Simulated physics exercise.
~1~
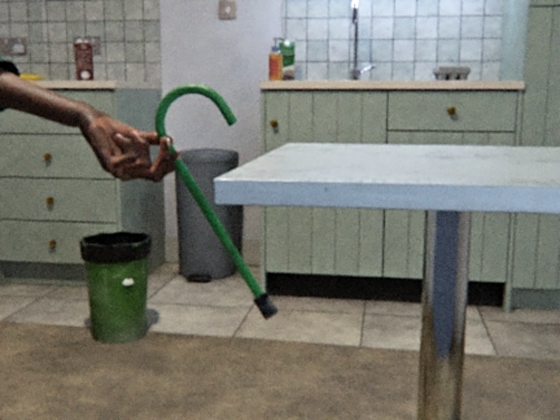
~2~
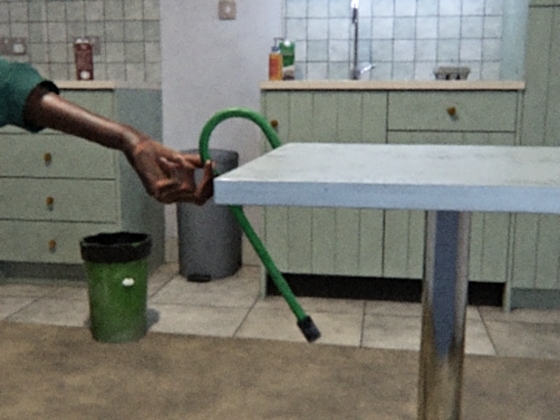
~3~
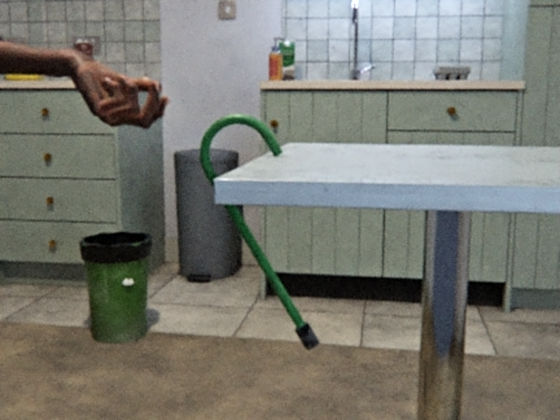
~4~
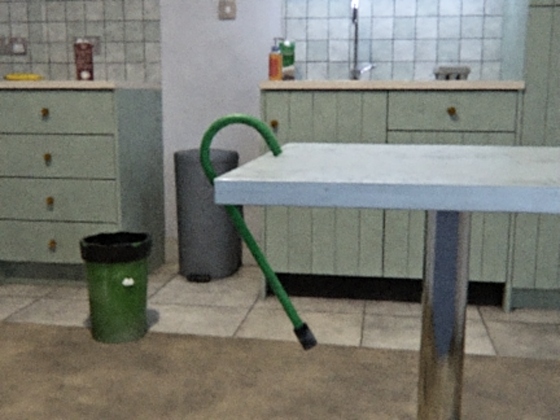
The video shows a hand carrying a green cane to the right and hooking its curved handle over the end of a small table in a kitchen. The fingers release it and the hand withdraws to the left, leaving the cane hanging still from the table.
